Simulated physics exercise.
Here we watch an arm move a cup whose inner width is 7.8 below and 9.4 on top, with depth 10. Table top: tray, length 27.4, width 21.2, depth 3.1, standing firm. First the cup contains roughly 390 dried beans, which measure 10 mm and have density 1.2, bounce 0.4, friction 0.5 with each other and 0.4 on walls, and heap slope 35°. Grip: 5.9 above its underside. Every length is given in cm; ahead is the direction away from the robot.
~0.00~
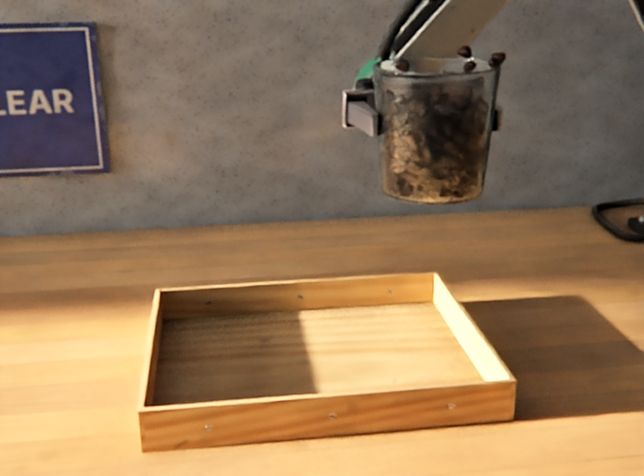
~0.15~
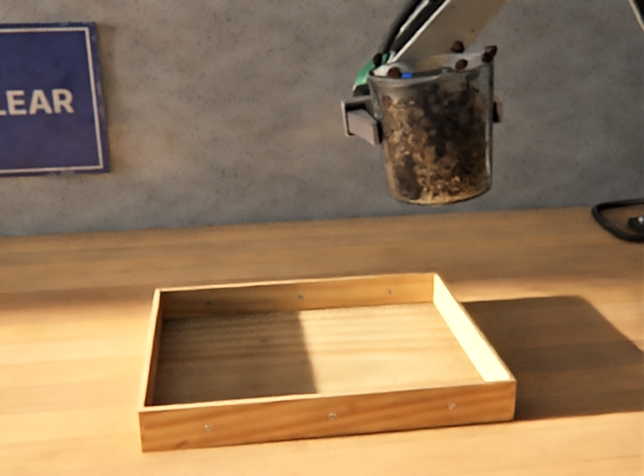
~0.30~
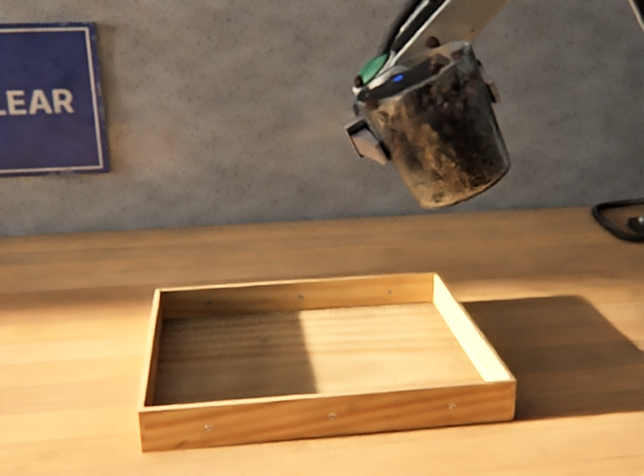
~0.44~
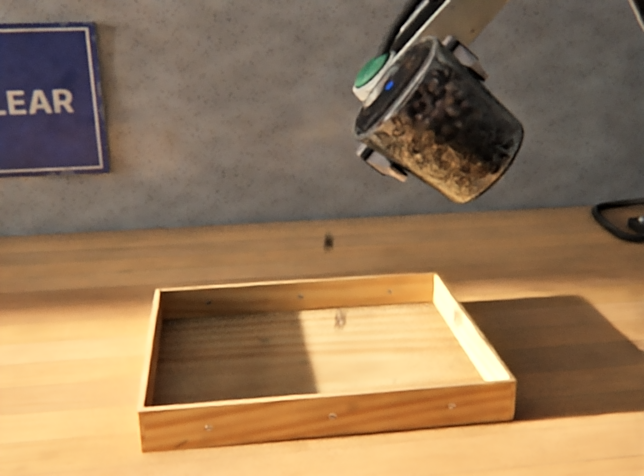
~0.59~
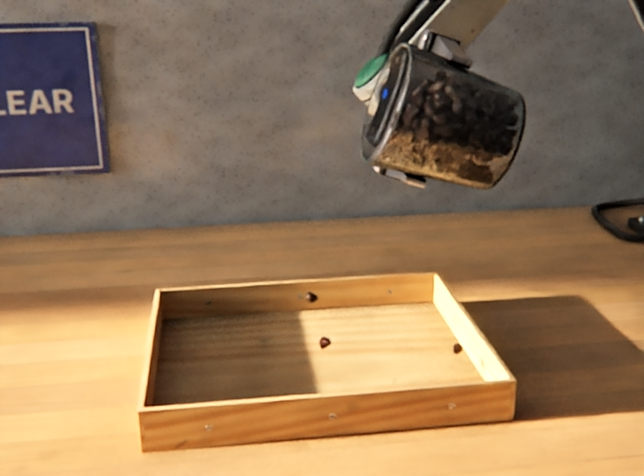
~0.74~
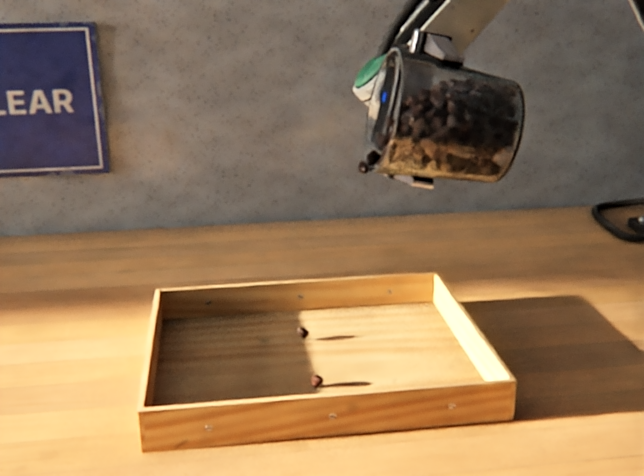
Above a wooden tray on a table, a robot arm tilts a clear cup leftward, dropping a few dark beans.
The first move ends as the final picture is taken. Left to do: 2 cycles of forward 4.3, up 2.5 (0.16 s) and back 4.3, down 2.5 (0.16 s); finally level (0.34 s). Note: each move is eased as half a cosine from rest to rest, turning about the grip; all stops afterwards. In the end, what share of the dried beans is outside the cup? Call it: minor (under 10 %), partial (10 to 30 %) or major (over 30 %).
My call is major.
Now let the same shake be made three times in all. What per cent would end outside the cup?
Then roughly 75 percent.
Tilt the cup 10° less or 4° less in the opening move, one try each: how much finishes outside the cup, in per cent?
Roughly 35 and 55 percent.
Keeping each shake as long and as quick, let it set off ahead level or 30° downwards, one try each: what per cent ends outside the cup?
I'd say close to 50 percent for the first and close to 25 percent for the second.
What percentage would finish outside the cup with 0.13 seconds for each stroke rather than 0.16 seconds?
That change gives some 80 percent.
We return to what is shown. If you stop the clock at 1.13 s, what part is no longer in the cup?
Share gone by then: Close to 35 %.
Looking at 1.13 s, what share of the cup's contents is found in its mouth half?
My estimate is near 55 per cent.
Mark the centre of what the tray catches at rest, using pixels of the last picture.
Around (279, 360) in the last view.
After 1.13 s, tilted 78° forward, highest piece 22 above the table; 258 in the cup, 108 in the tray, 25 in flight or on a rim.
After 1.52 s, tilted 48° forward, highest piece 22 above the table; 247 in the tray, 142 in the cup, 2 in flight or on a rim.
After 1.92 s, level, highest piece 22 above the table; 249 in the tray, 142 in the cup.
After 2.97 s, level, highest piece 22 above the table; 249 in the tray, 142 in the cup.
At rest, 249 in the tray, 142 in the cup. That is 64 % outside the cup.
